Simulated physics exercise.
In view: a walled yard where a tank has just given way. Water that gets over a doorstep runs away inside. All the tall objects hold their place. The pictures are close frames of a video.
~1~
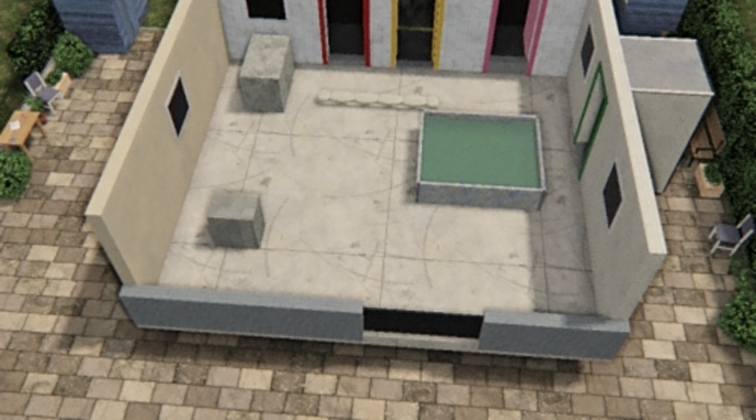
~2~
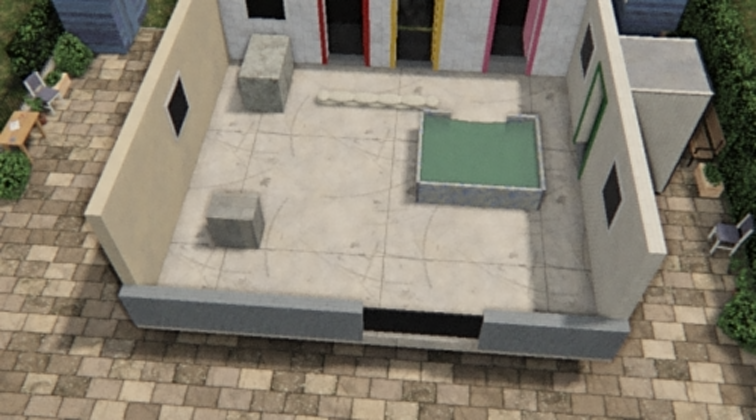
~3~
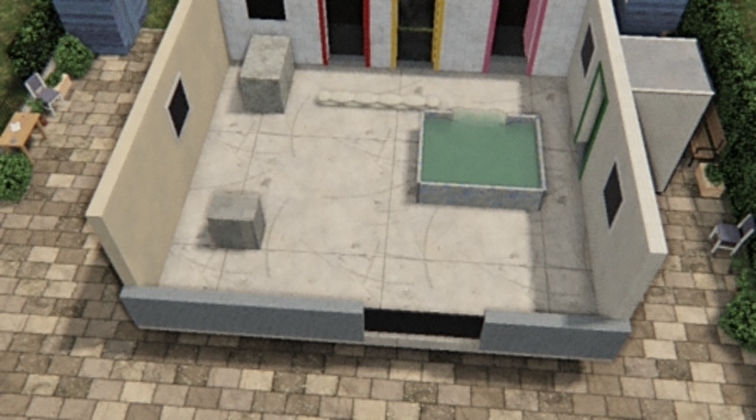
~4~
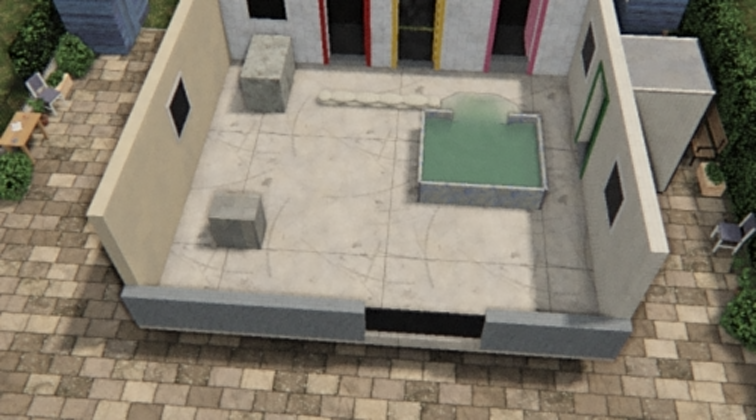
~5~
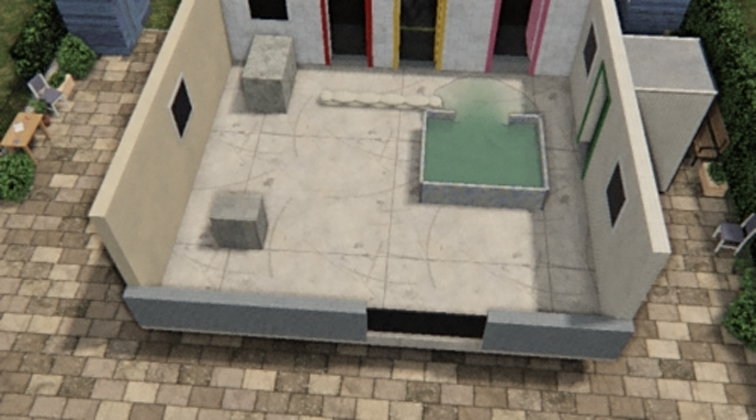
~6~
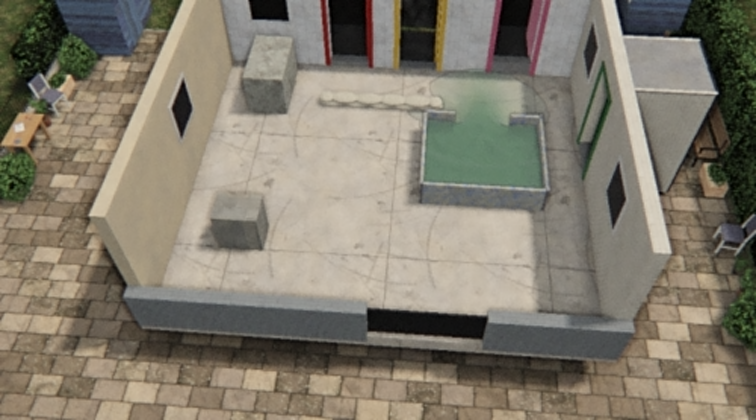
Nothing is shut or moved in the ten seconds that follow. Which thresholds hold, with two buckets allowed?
The pink door stays under that; the yellow door takes more than that; the green door stays under that; the red door stays under that.
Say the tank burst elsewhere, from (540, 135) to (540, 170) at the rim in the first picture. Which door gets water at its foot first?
I say the green door.
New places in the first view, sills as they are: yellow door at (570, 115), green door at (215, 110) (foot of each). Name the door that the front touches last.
The green one.
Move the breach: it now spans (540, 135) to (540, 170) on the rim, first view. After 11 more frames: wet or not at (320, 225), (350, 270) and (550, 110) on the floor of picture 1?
In turn: Not flooded, clear, under water.
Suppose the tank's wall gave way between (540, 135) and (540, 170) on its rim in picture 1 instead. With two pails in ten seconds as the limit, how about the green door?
My reading: Green passes that mark.
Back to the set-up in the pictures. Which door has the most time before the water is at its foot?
Last comes the green-painted one.
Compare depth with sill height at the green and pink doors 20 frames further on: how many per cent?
About 50 and 50 per cent.
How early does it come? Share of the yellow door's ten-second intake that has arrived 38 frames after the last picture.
Near 85 in a hundred.
A moment on, water covers 10 % of the floor; the pink door wet at the sill, nothing in, the yellow door under two buckets in, the green door not reached, the red door not reached.
Next, water covers 15 % of the floor; the pink door wet at the sill, nothing in, the yellow door over two buckets in, the green door not reached, the red door wet at the sill, nothing in.
Then, water covers 25 % of the floor; the pink door wet at the sill, nothing in, the yellow door over two buckets in, the green door wet at the sill, nothing in, the red door wet at the sill, nothing in.
Later, water covers 45 % of the floor; the pink door wet at the sill, nothing in, the yellow door far over two buckets in, the green door wet at the sill, nothing in, the red door wet at the sill, nothing in.
In the end, water covers 80 % of the floor; the pink door wet at the sill, nothing in, the yellow door far over two buckets in, the green door wet at the sill, nothing in, the red door wet at the sill, nothing in.
